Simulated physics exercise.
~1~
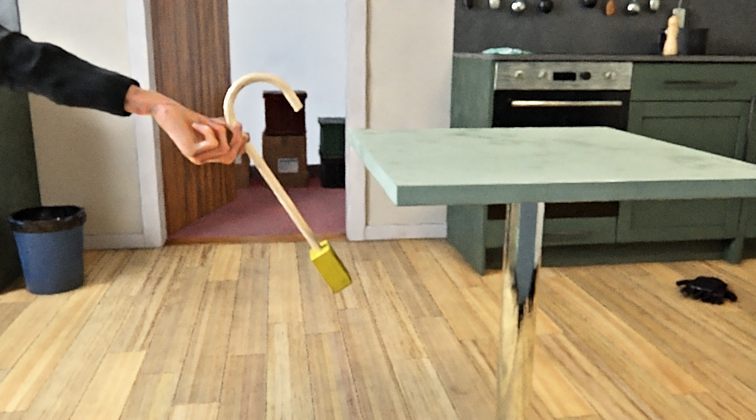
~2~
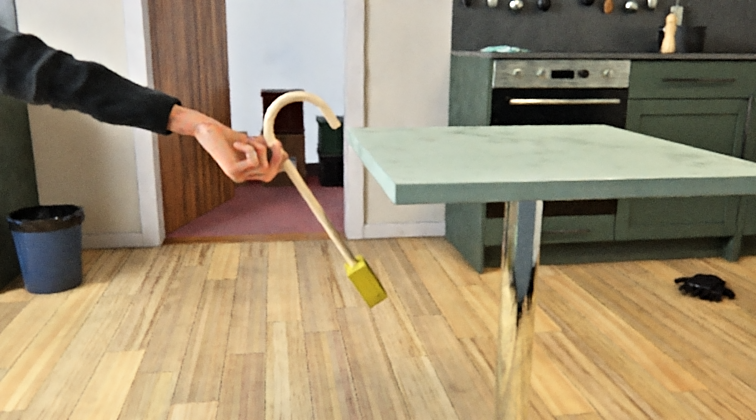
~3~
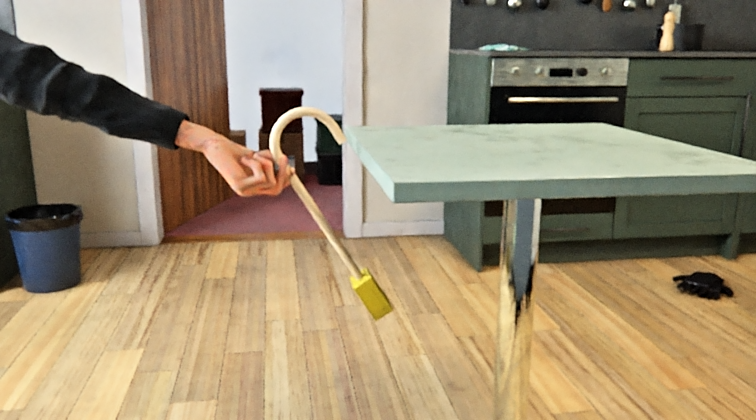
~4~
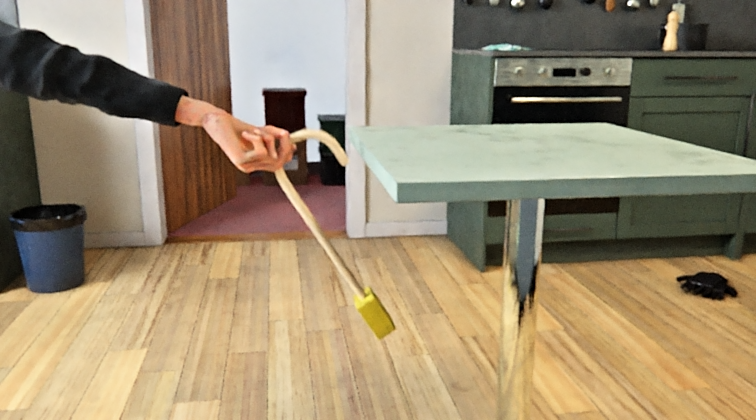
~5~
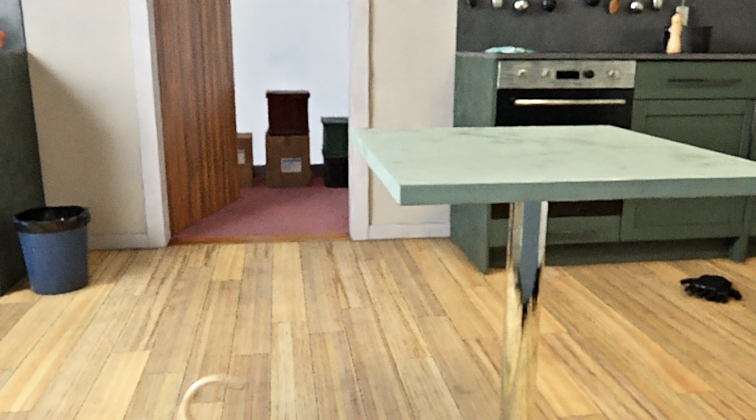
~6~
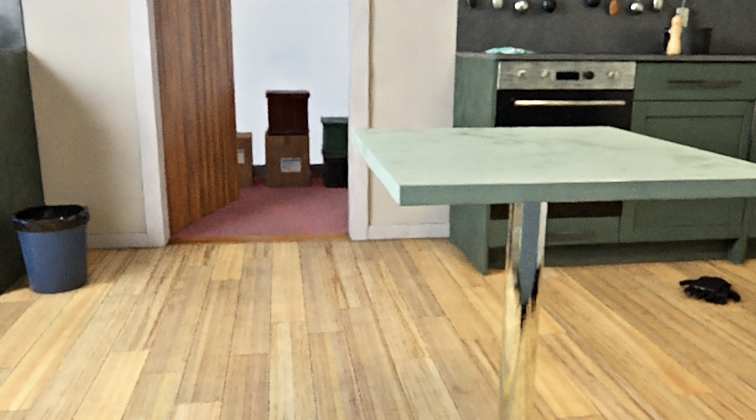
The footage shows a hand bringing a hooked cane with a yellow block-like brush at its lower end rightward to the edge of a pale green table and letting go; the object slips off, falls toward the floor and drops out of view.
